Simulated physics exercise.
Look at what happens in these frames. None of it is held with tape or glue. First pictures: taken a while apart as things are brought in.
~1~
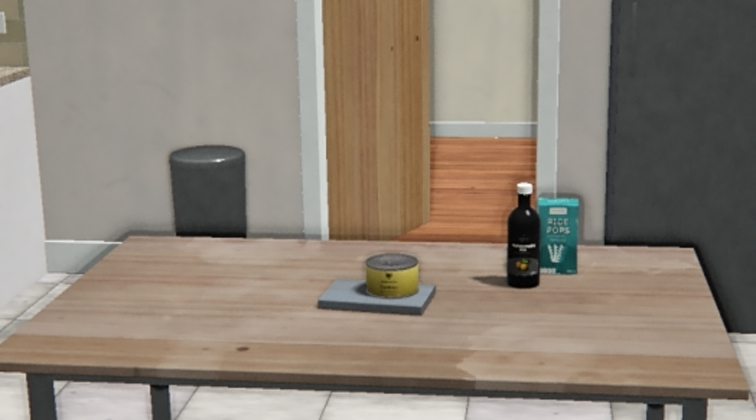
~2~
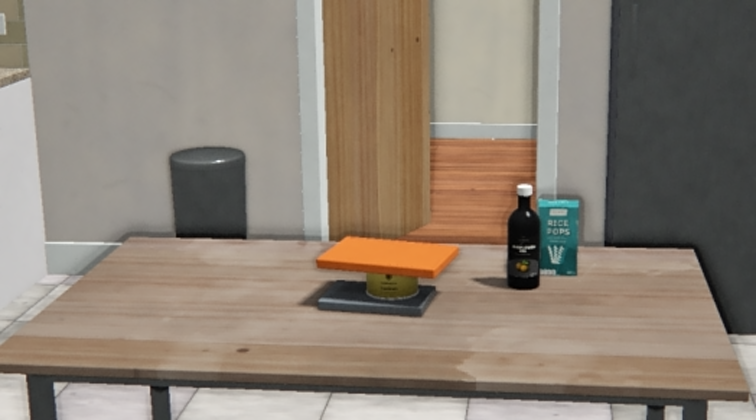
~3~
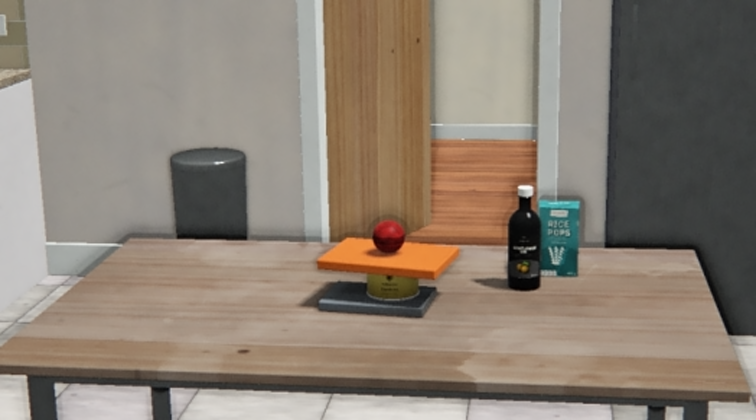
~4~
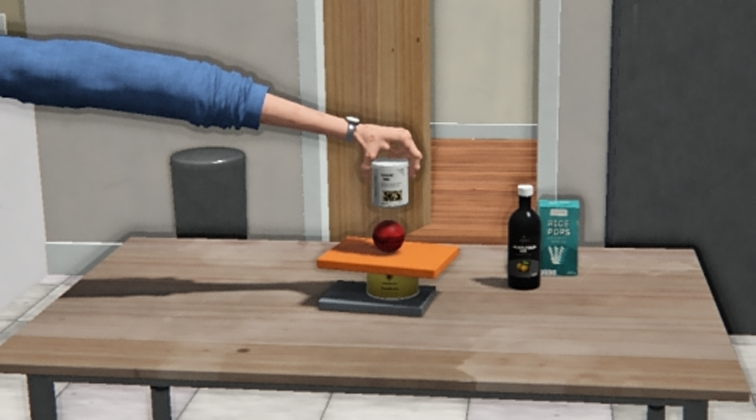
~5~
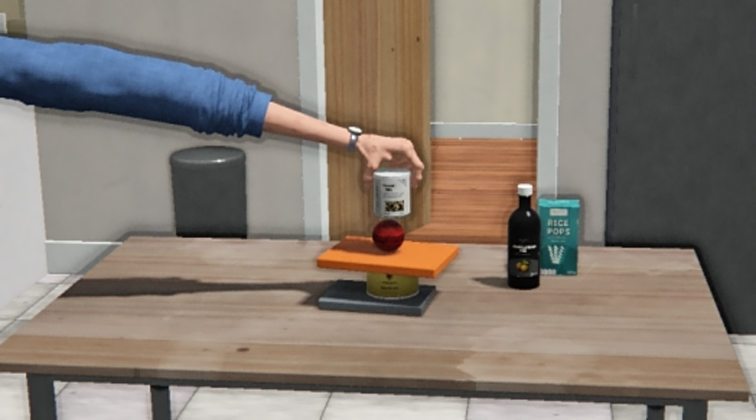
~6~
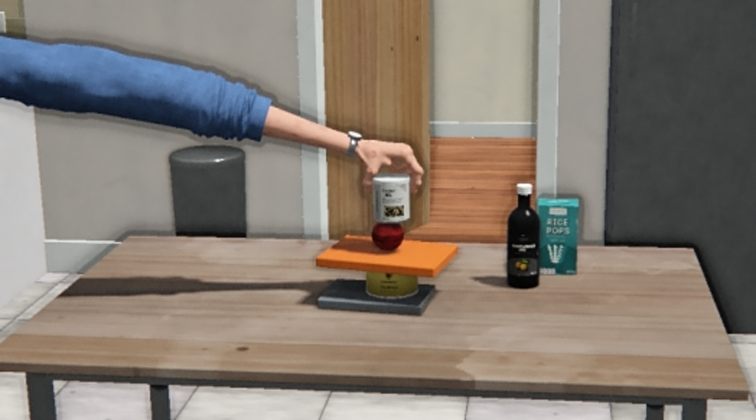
In this clip, an orange tray appears on a yellow can on a gray slab, followed by a red ball on top, and then a hand lowers a white can onto the ball and keeps holding it.
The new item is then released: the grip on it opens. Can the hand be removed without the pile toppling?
No: Basically the pile is insecure.
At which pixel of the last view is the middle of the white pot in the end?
The object ends up somewhere around (584, 283).
Then, 0.50 s on from there, white pot now fallen; red ball shifted a little.
Then, 0.80 s on from there, red ball shifted a little.
Then, 1.50 s on from there, as before.
In the end, fallen, white pot; the other 6 unmoved. At the end, from the last picture's camera, white pot near (584, 283). The pile gives way.
